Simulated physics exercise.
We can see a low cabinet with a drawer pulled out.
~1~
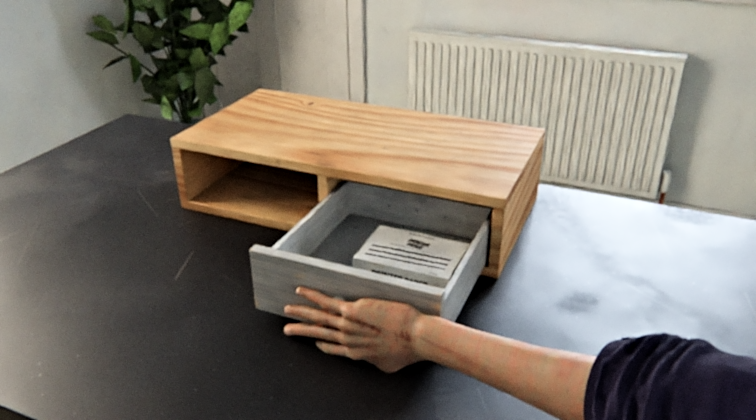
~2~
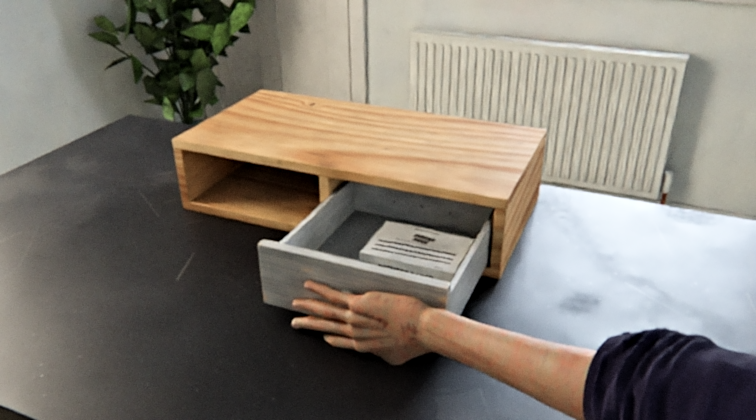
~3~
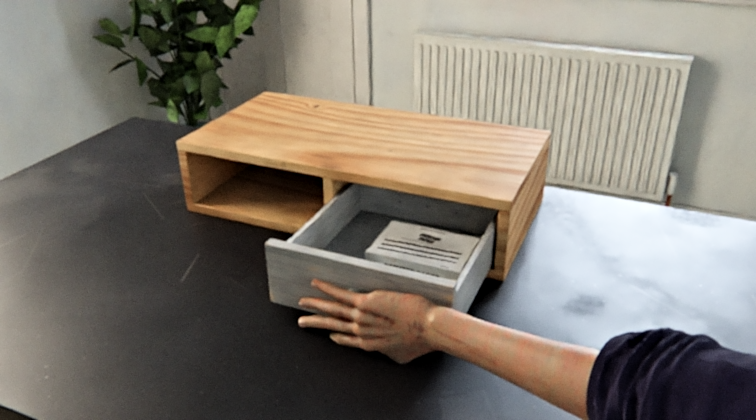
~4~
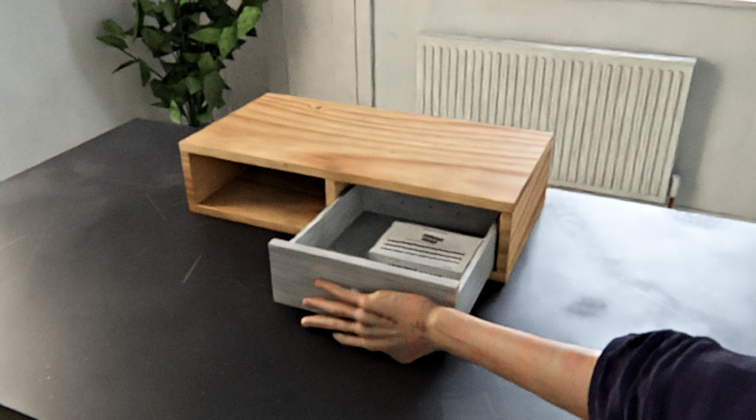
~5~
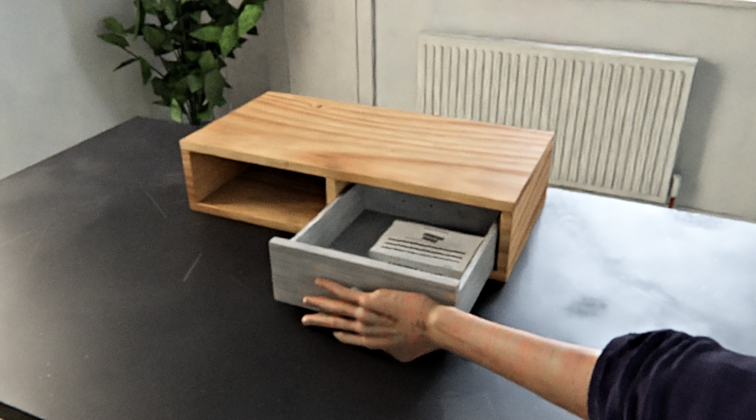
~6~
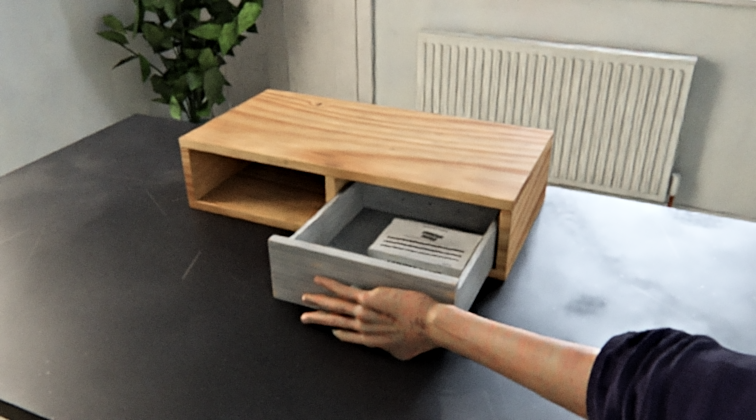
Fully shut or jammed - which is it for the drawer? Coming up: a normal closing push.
Odds are the drawer lines up with the cabinet front afterwards.
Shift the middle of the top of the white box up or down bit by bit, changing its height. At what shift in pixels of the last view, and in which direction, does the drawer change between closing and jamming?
Shift: 24 px, direction up.
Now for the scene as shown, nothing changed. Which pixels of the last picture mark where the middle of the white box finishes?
Looks like it settles somewhere around (468, 197).
Then, 0.44 s past the last view, drawer about half in.
Finally, the drawer shuts flush.
